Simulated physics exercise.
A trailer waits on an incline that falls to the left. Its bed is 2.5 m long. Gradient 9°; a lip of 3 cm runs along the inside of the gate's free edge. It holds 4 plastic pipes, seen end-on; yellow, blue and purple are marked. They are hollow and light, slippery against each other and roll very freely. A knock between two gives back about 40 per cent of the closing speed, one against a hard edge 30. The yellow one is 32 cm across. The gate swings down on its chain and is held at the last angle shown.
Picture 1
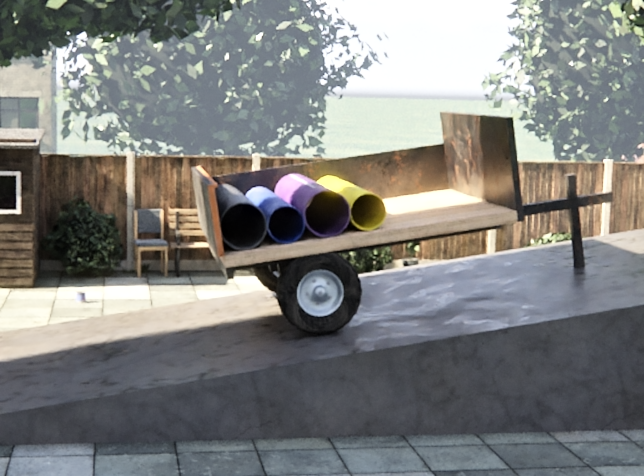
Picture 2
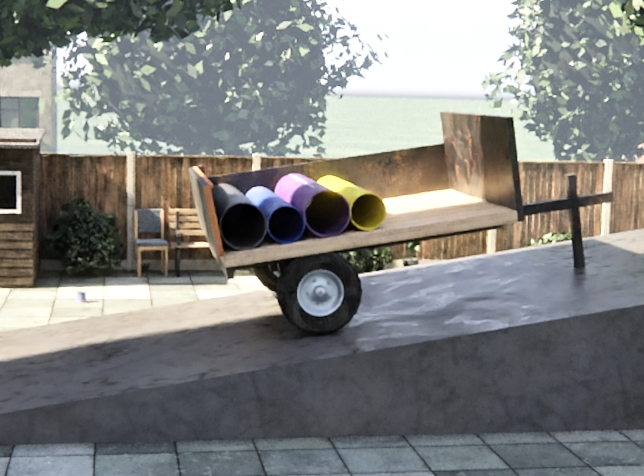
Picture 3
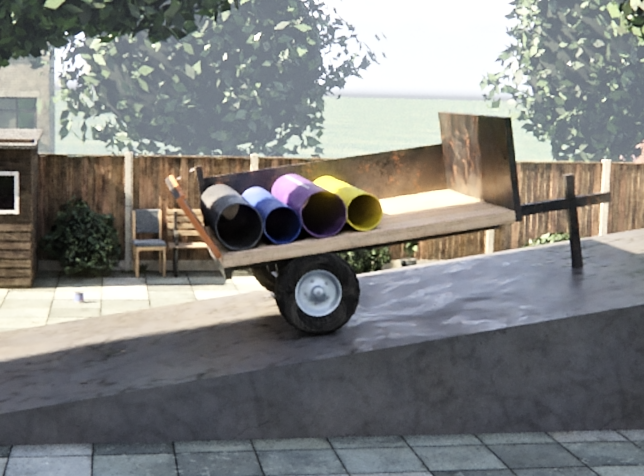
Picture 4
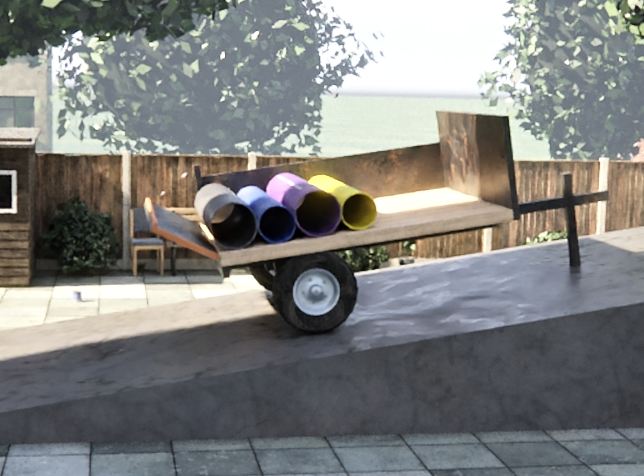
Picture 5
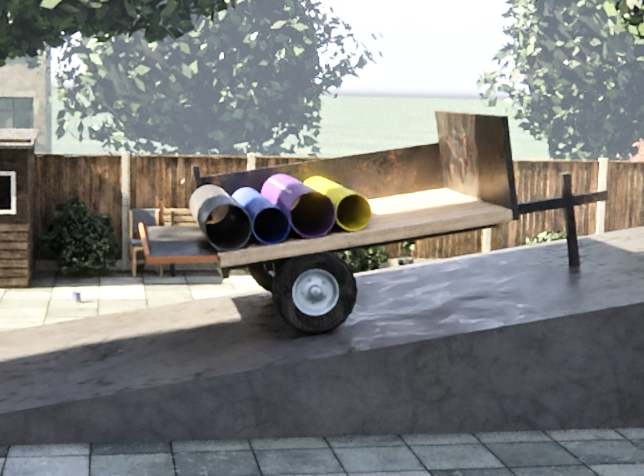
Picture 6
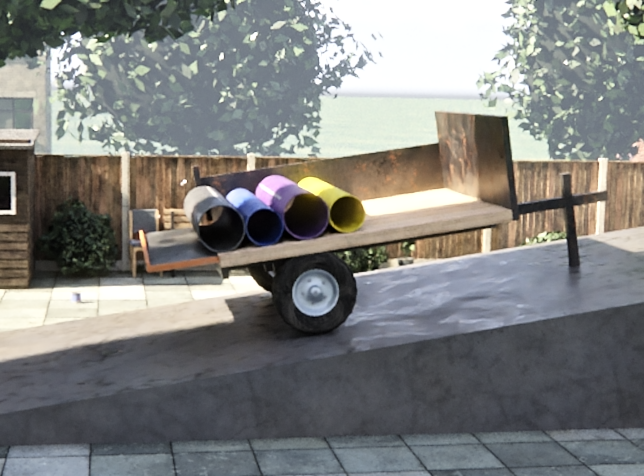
At the start, four pipes, dark, blue, purple and yellow, lie side by side on a sloping trailer bed behind a raised gate at the left end. The gate swings down to the left until it lies almost in line with the bed, while the pipes shift slightly left, staying close together.
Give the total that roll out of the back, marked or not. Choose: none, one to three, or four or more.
That makes four or more of the 4.
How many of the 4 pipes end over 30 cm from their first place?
The count is 4.
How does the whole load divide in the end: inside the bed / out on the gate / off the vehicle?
0, 0 and 4.
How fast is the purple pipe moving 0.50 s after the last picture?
Near 0.8 m/s.
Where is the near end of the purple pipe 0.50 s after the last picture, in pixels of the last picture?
Around (269, 221).
Then, 0.5 s after the last picture, yellow is on the bed, 80 cm short of the hinge, rolling left; blue is on the bed, 10 cm short of the hinge, rolling left; purple is on the bed, 45 cm short of the hinge, rolling left; 0 out so far.
Then, 1.0 s after the last picture, yellow is on the bed, 40 cm short of the hinge, rolling left; blue is on the gate, 35 cm past the hinge, rolling left; purple is on the bed, 5 cm short of the hinge, rolling left; 1 out so far.
Then, 1.6 s after the last picture, yellow is on the gate, 15 cm past the hinge, rolling left; blue is dropping off the gate; purple is on the gate, 50 cm past the hinge, rolling left; 2 out so far.
Then, 2.3 s after the last picture, yellow is dropping off the gate; blue is out on the ground; purple is out on the ground; 4 out so far.
At rest (3.9 s after the last picture), yellow is off the vehicle; blue is off the vehicle; purple is out on the ground; 4 out so far.
